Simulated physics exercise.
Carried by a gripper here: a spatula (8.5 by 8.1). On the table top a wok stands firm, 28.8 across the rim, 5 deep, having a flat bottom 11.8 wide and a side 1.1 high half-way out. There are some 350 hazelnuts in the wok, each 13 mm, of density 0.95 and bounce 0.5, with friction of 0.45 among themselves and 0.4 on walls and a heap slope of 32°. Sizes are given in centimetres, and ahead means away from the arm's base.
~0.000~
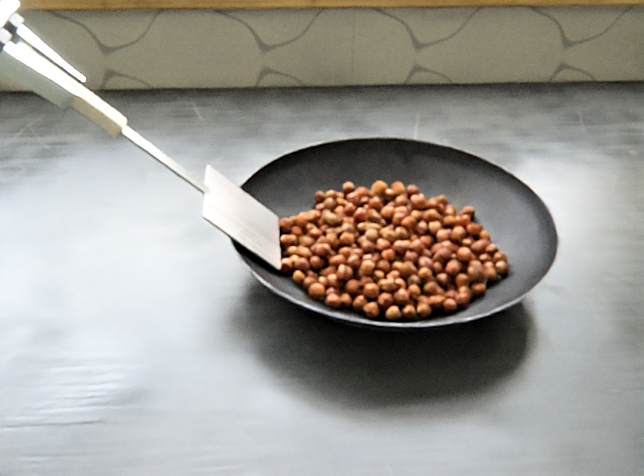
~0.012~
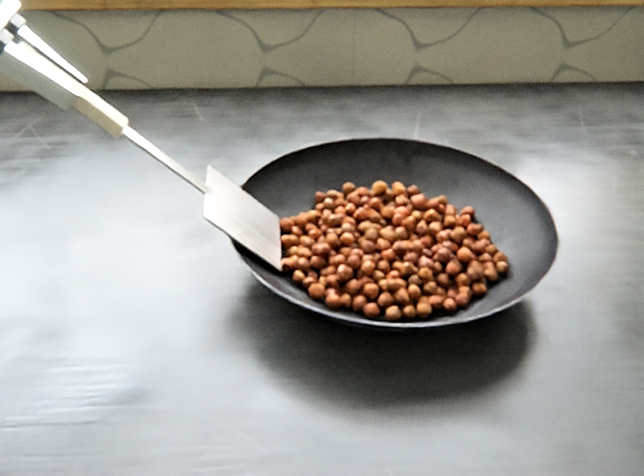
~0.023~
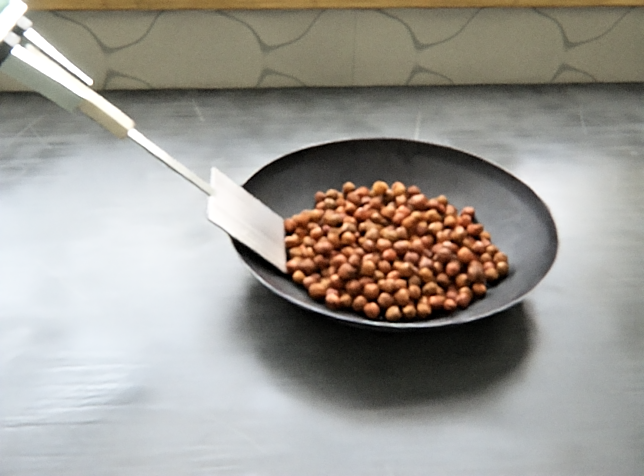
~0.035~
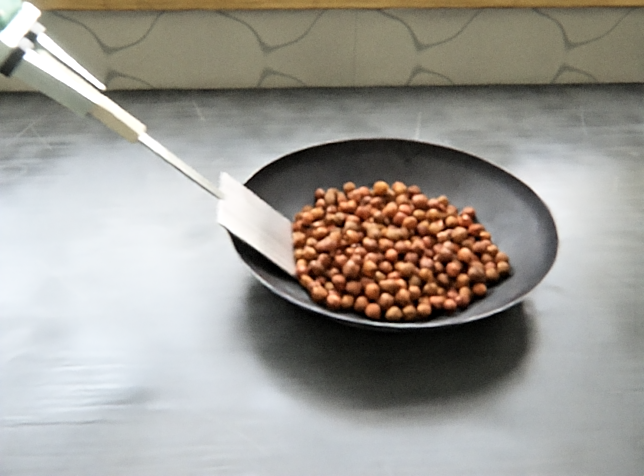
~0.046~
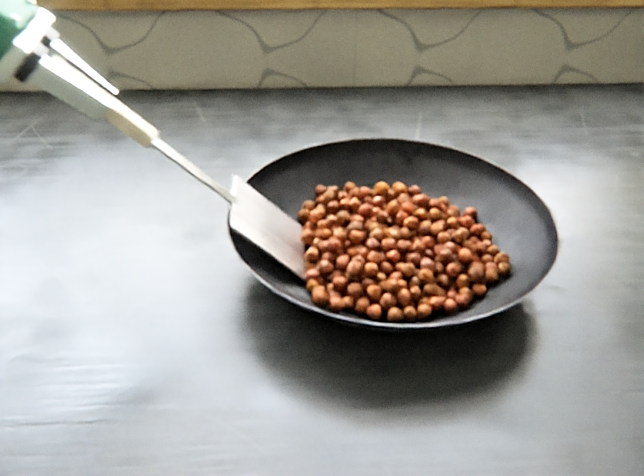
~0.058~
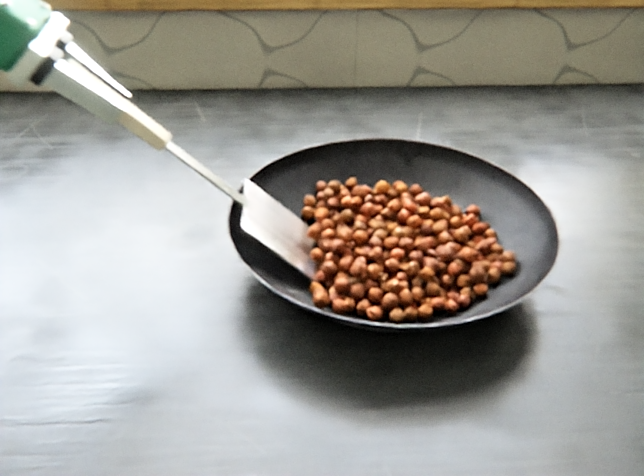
On a grey table top, a gripper holding a flat metal spatula slid it down and to the right into a dark wok, nudging the pile of brown hazelnuts slightly to the right.
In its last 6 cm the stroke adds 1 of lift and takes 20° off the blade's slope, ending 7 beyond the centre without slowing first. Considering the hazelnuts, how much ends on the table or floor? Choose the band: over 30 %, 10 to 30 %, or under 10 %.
Under 10 %.
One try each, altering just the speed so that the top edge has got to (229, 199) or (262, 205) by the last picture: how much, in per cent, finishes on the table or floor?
I'd estimate close to 0 and 15 in a hundred.
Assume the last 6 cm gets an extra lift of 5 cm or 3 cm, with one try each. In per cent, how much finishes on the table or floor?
You'd get some 5 per cent with the first setting and some 5 per cent with the second.
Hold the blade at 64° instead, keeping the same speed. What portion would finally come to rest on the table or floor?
Roughly 5 per cent.
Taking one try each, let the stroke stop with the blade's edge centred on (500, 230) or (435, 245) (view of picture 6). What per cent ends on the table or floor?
I'd say some 20 per cent, then some 0 per cent.
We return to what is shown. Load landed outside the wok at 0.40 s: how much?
Around 5 %.
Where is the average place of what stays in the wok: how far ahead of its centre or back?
Some 5.0 cm ahead.
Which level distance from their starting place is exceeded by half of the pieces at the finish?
The figure is about 5 cm.
After 0.12 s, sloping 44°, highest piece 6 above the table; 349 in the wok.
After 0.17 s, sloping 38°, highest piece 5 above the table; 349 in the wok.
After 0.40 s, sloping 24°, highest piece 6 above the table; 336 in the wok, 13 on the table or floor.
After 1.45 s, sloping 24°, highest piece 6 above the table; 336 in the wok, 13 on the table or floor.
At rest, 336 in the wok, 13 on the table or floor. That is 4 % on the table or floor.
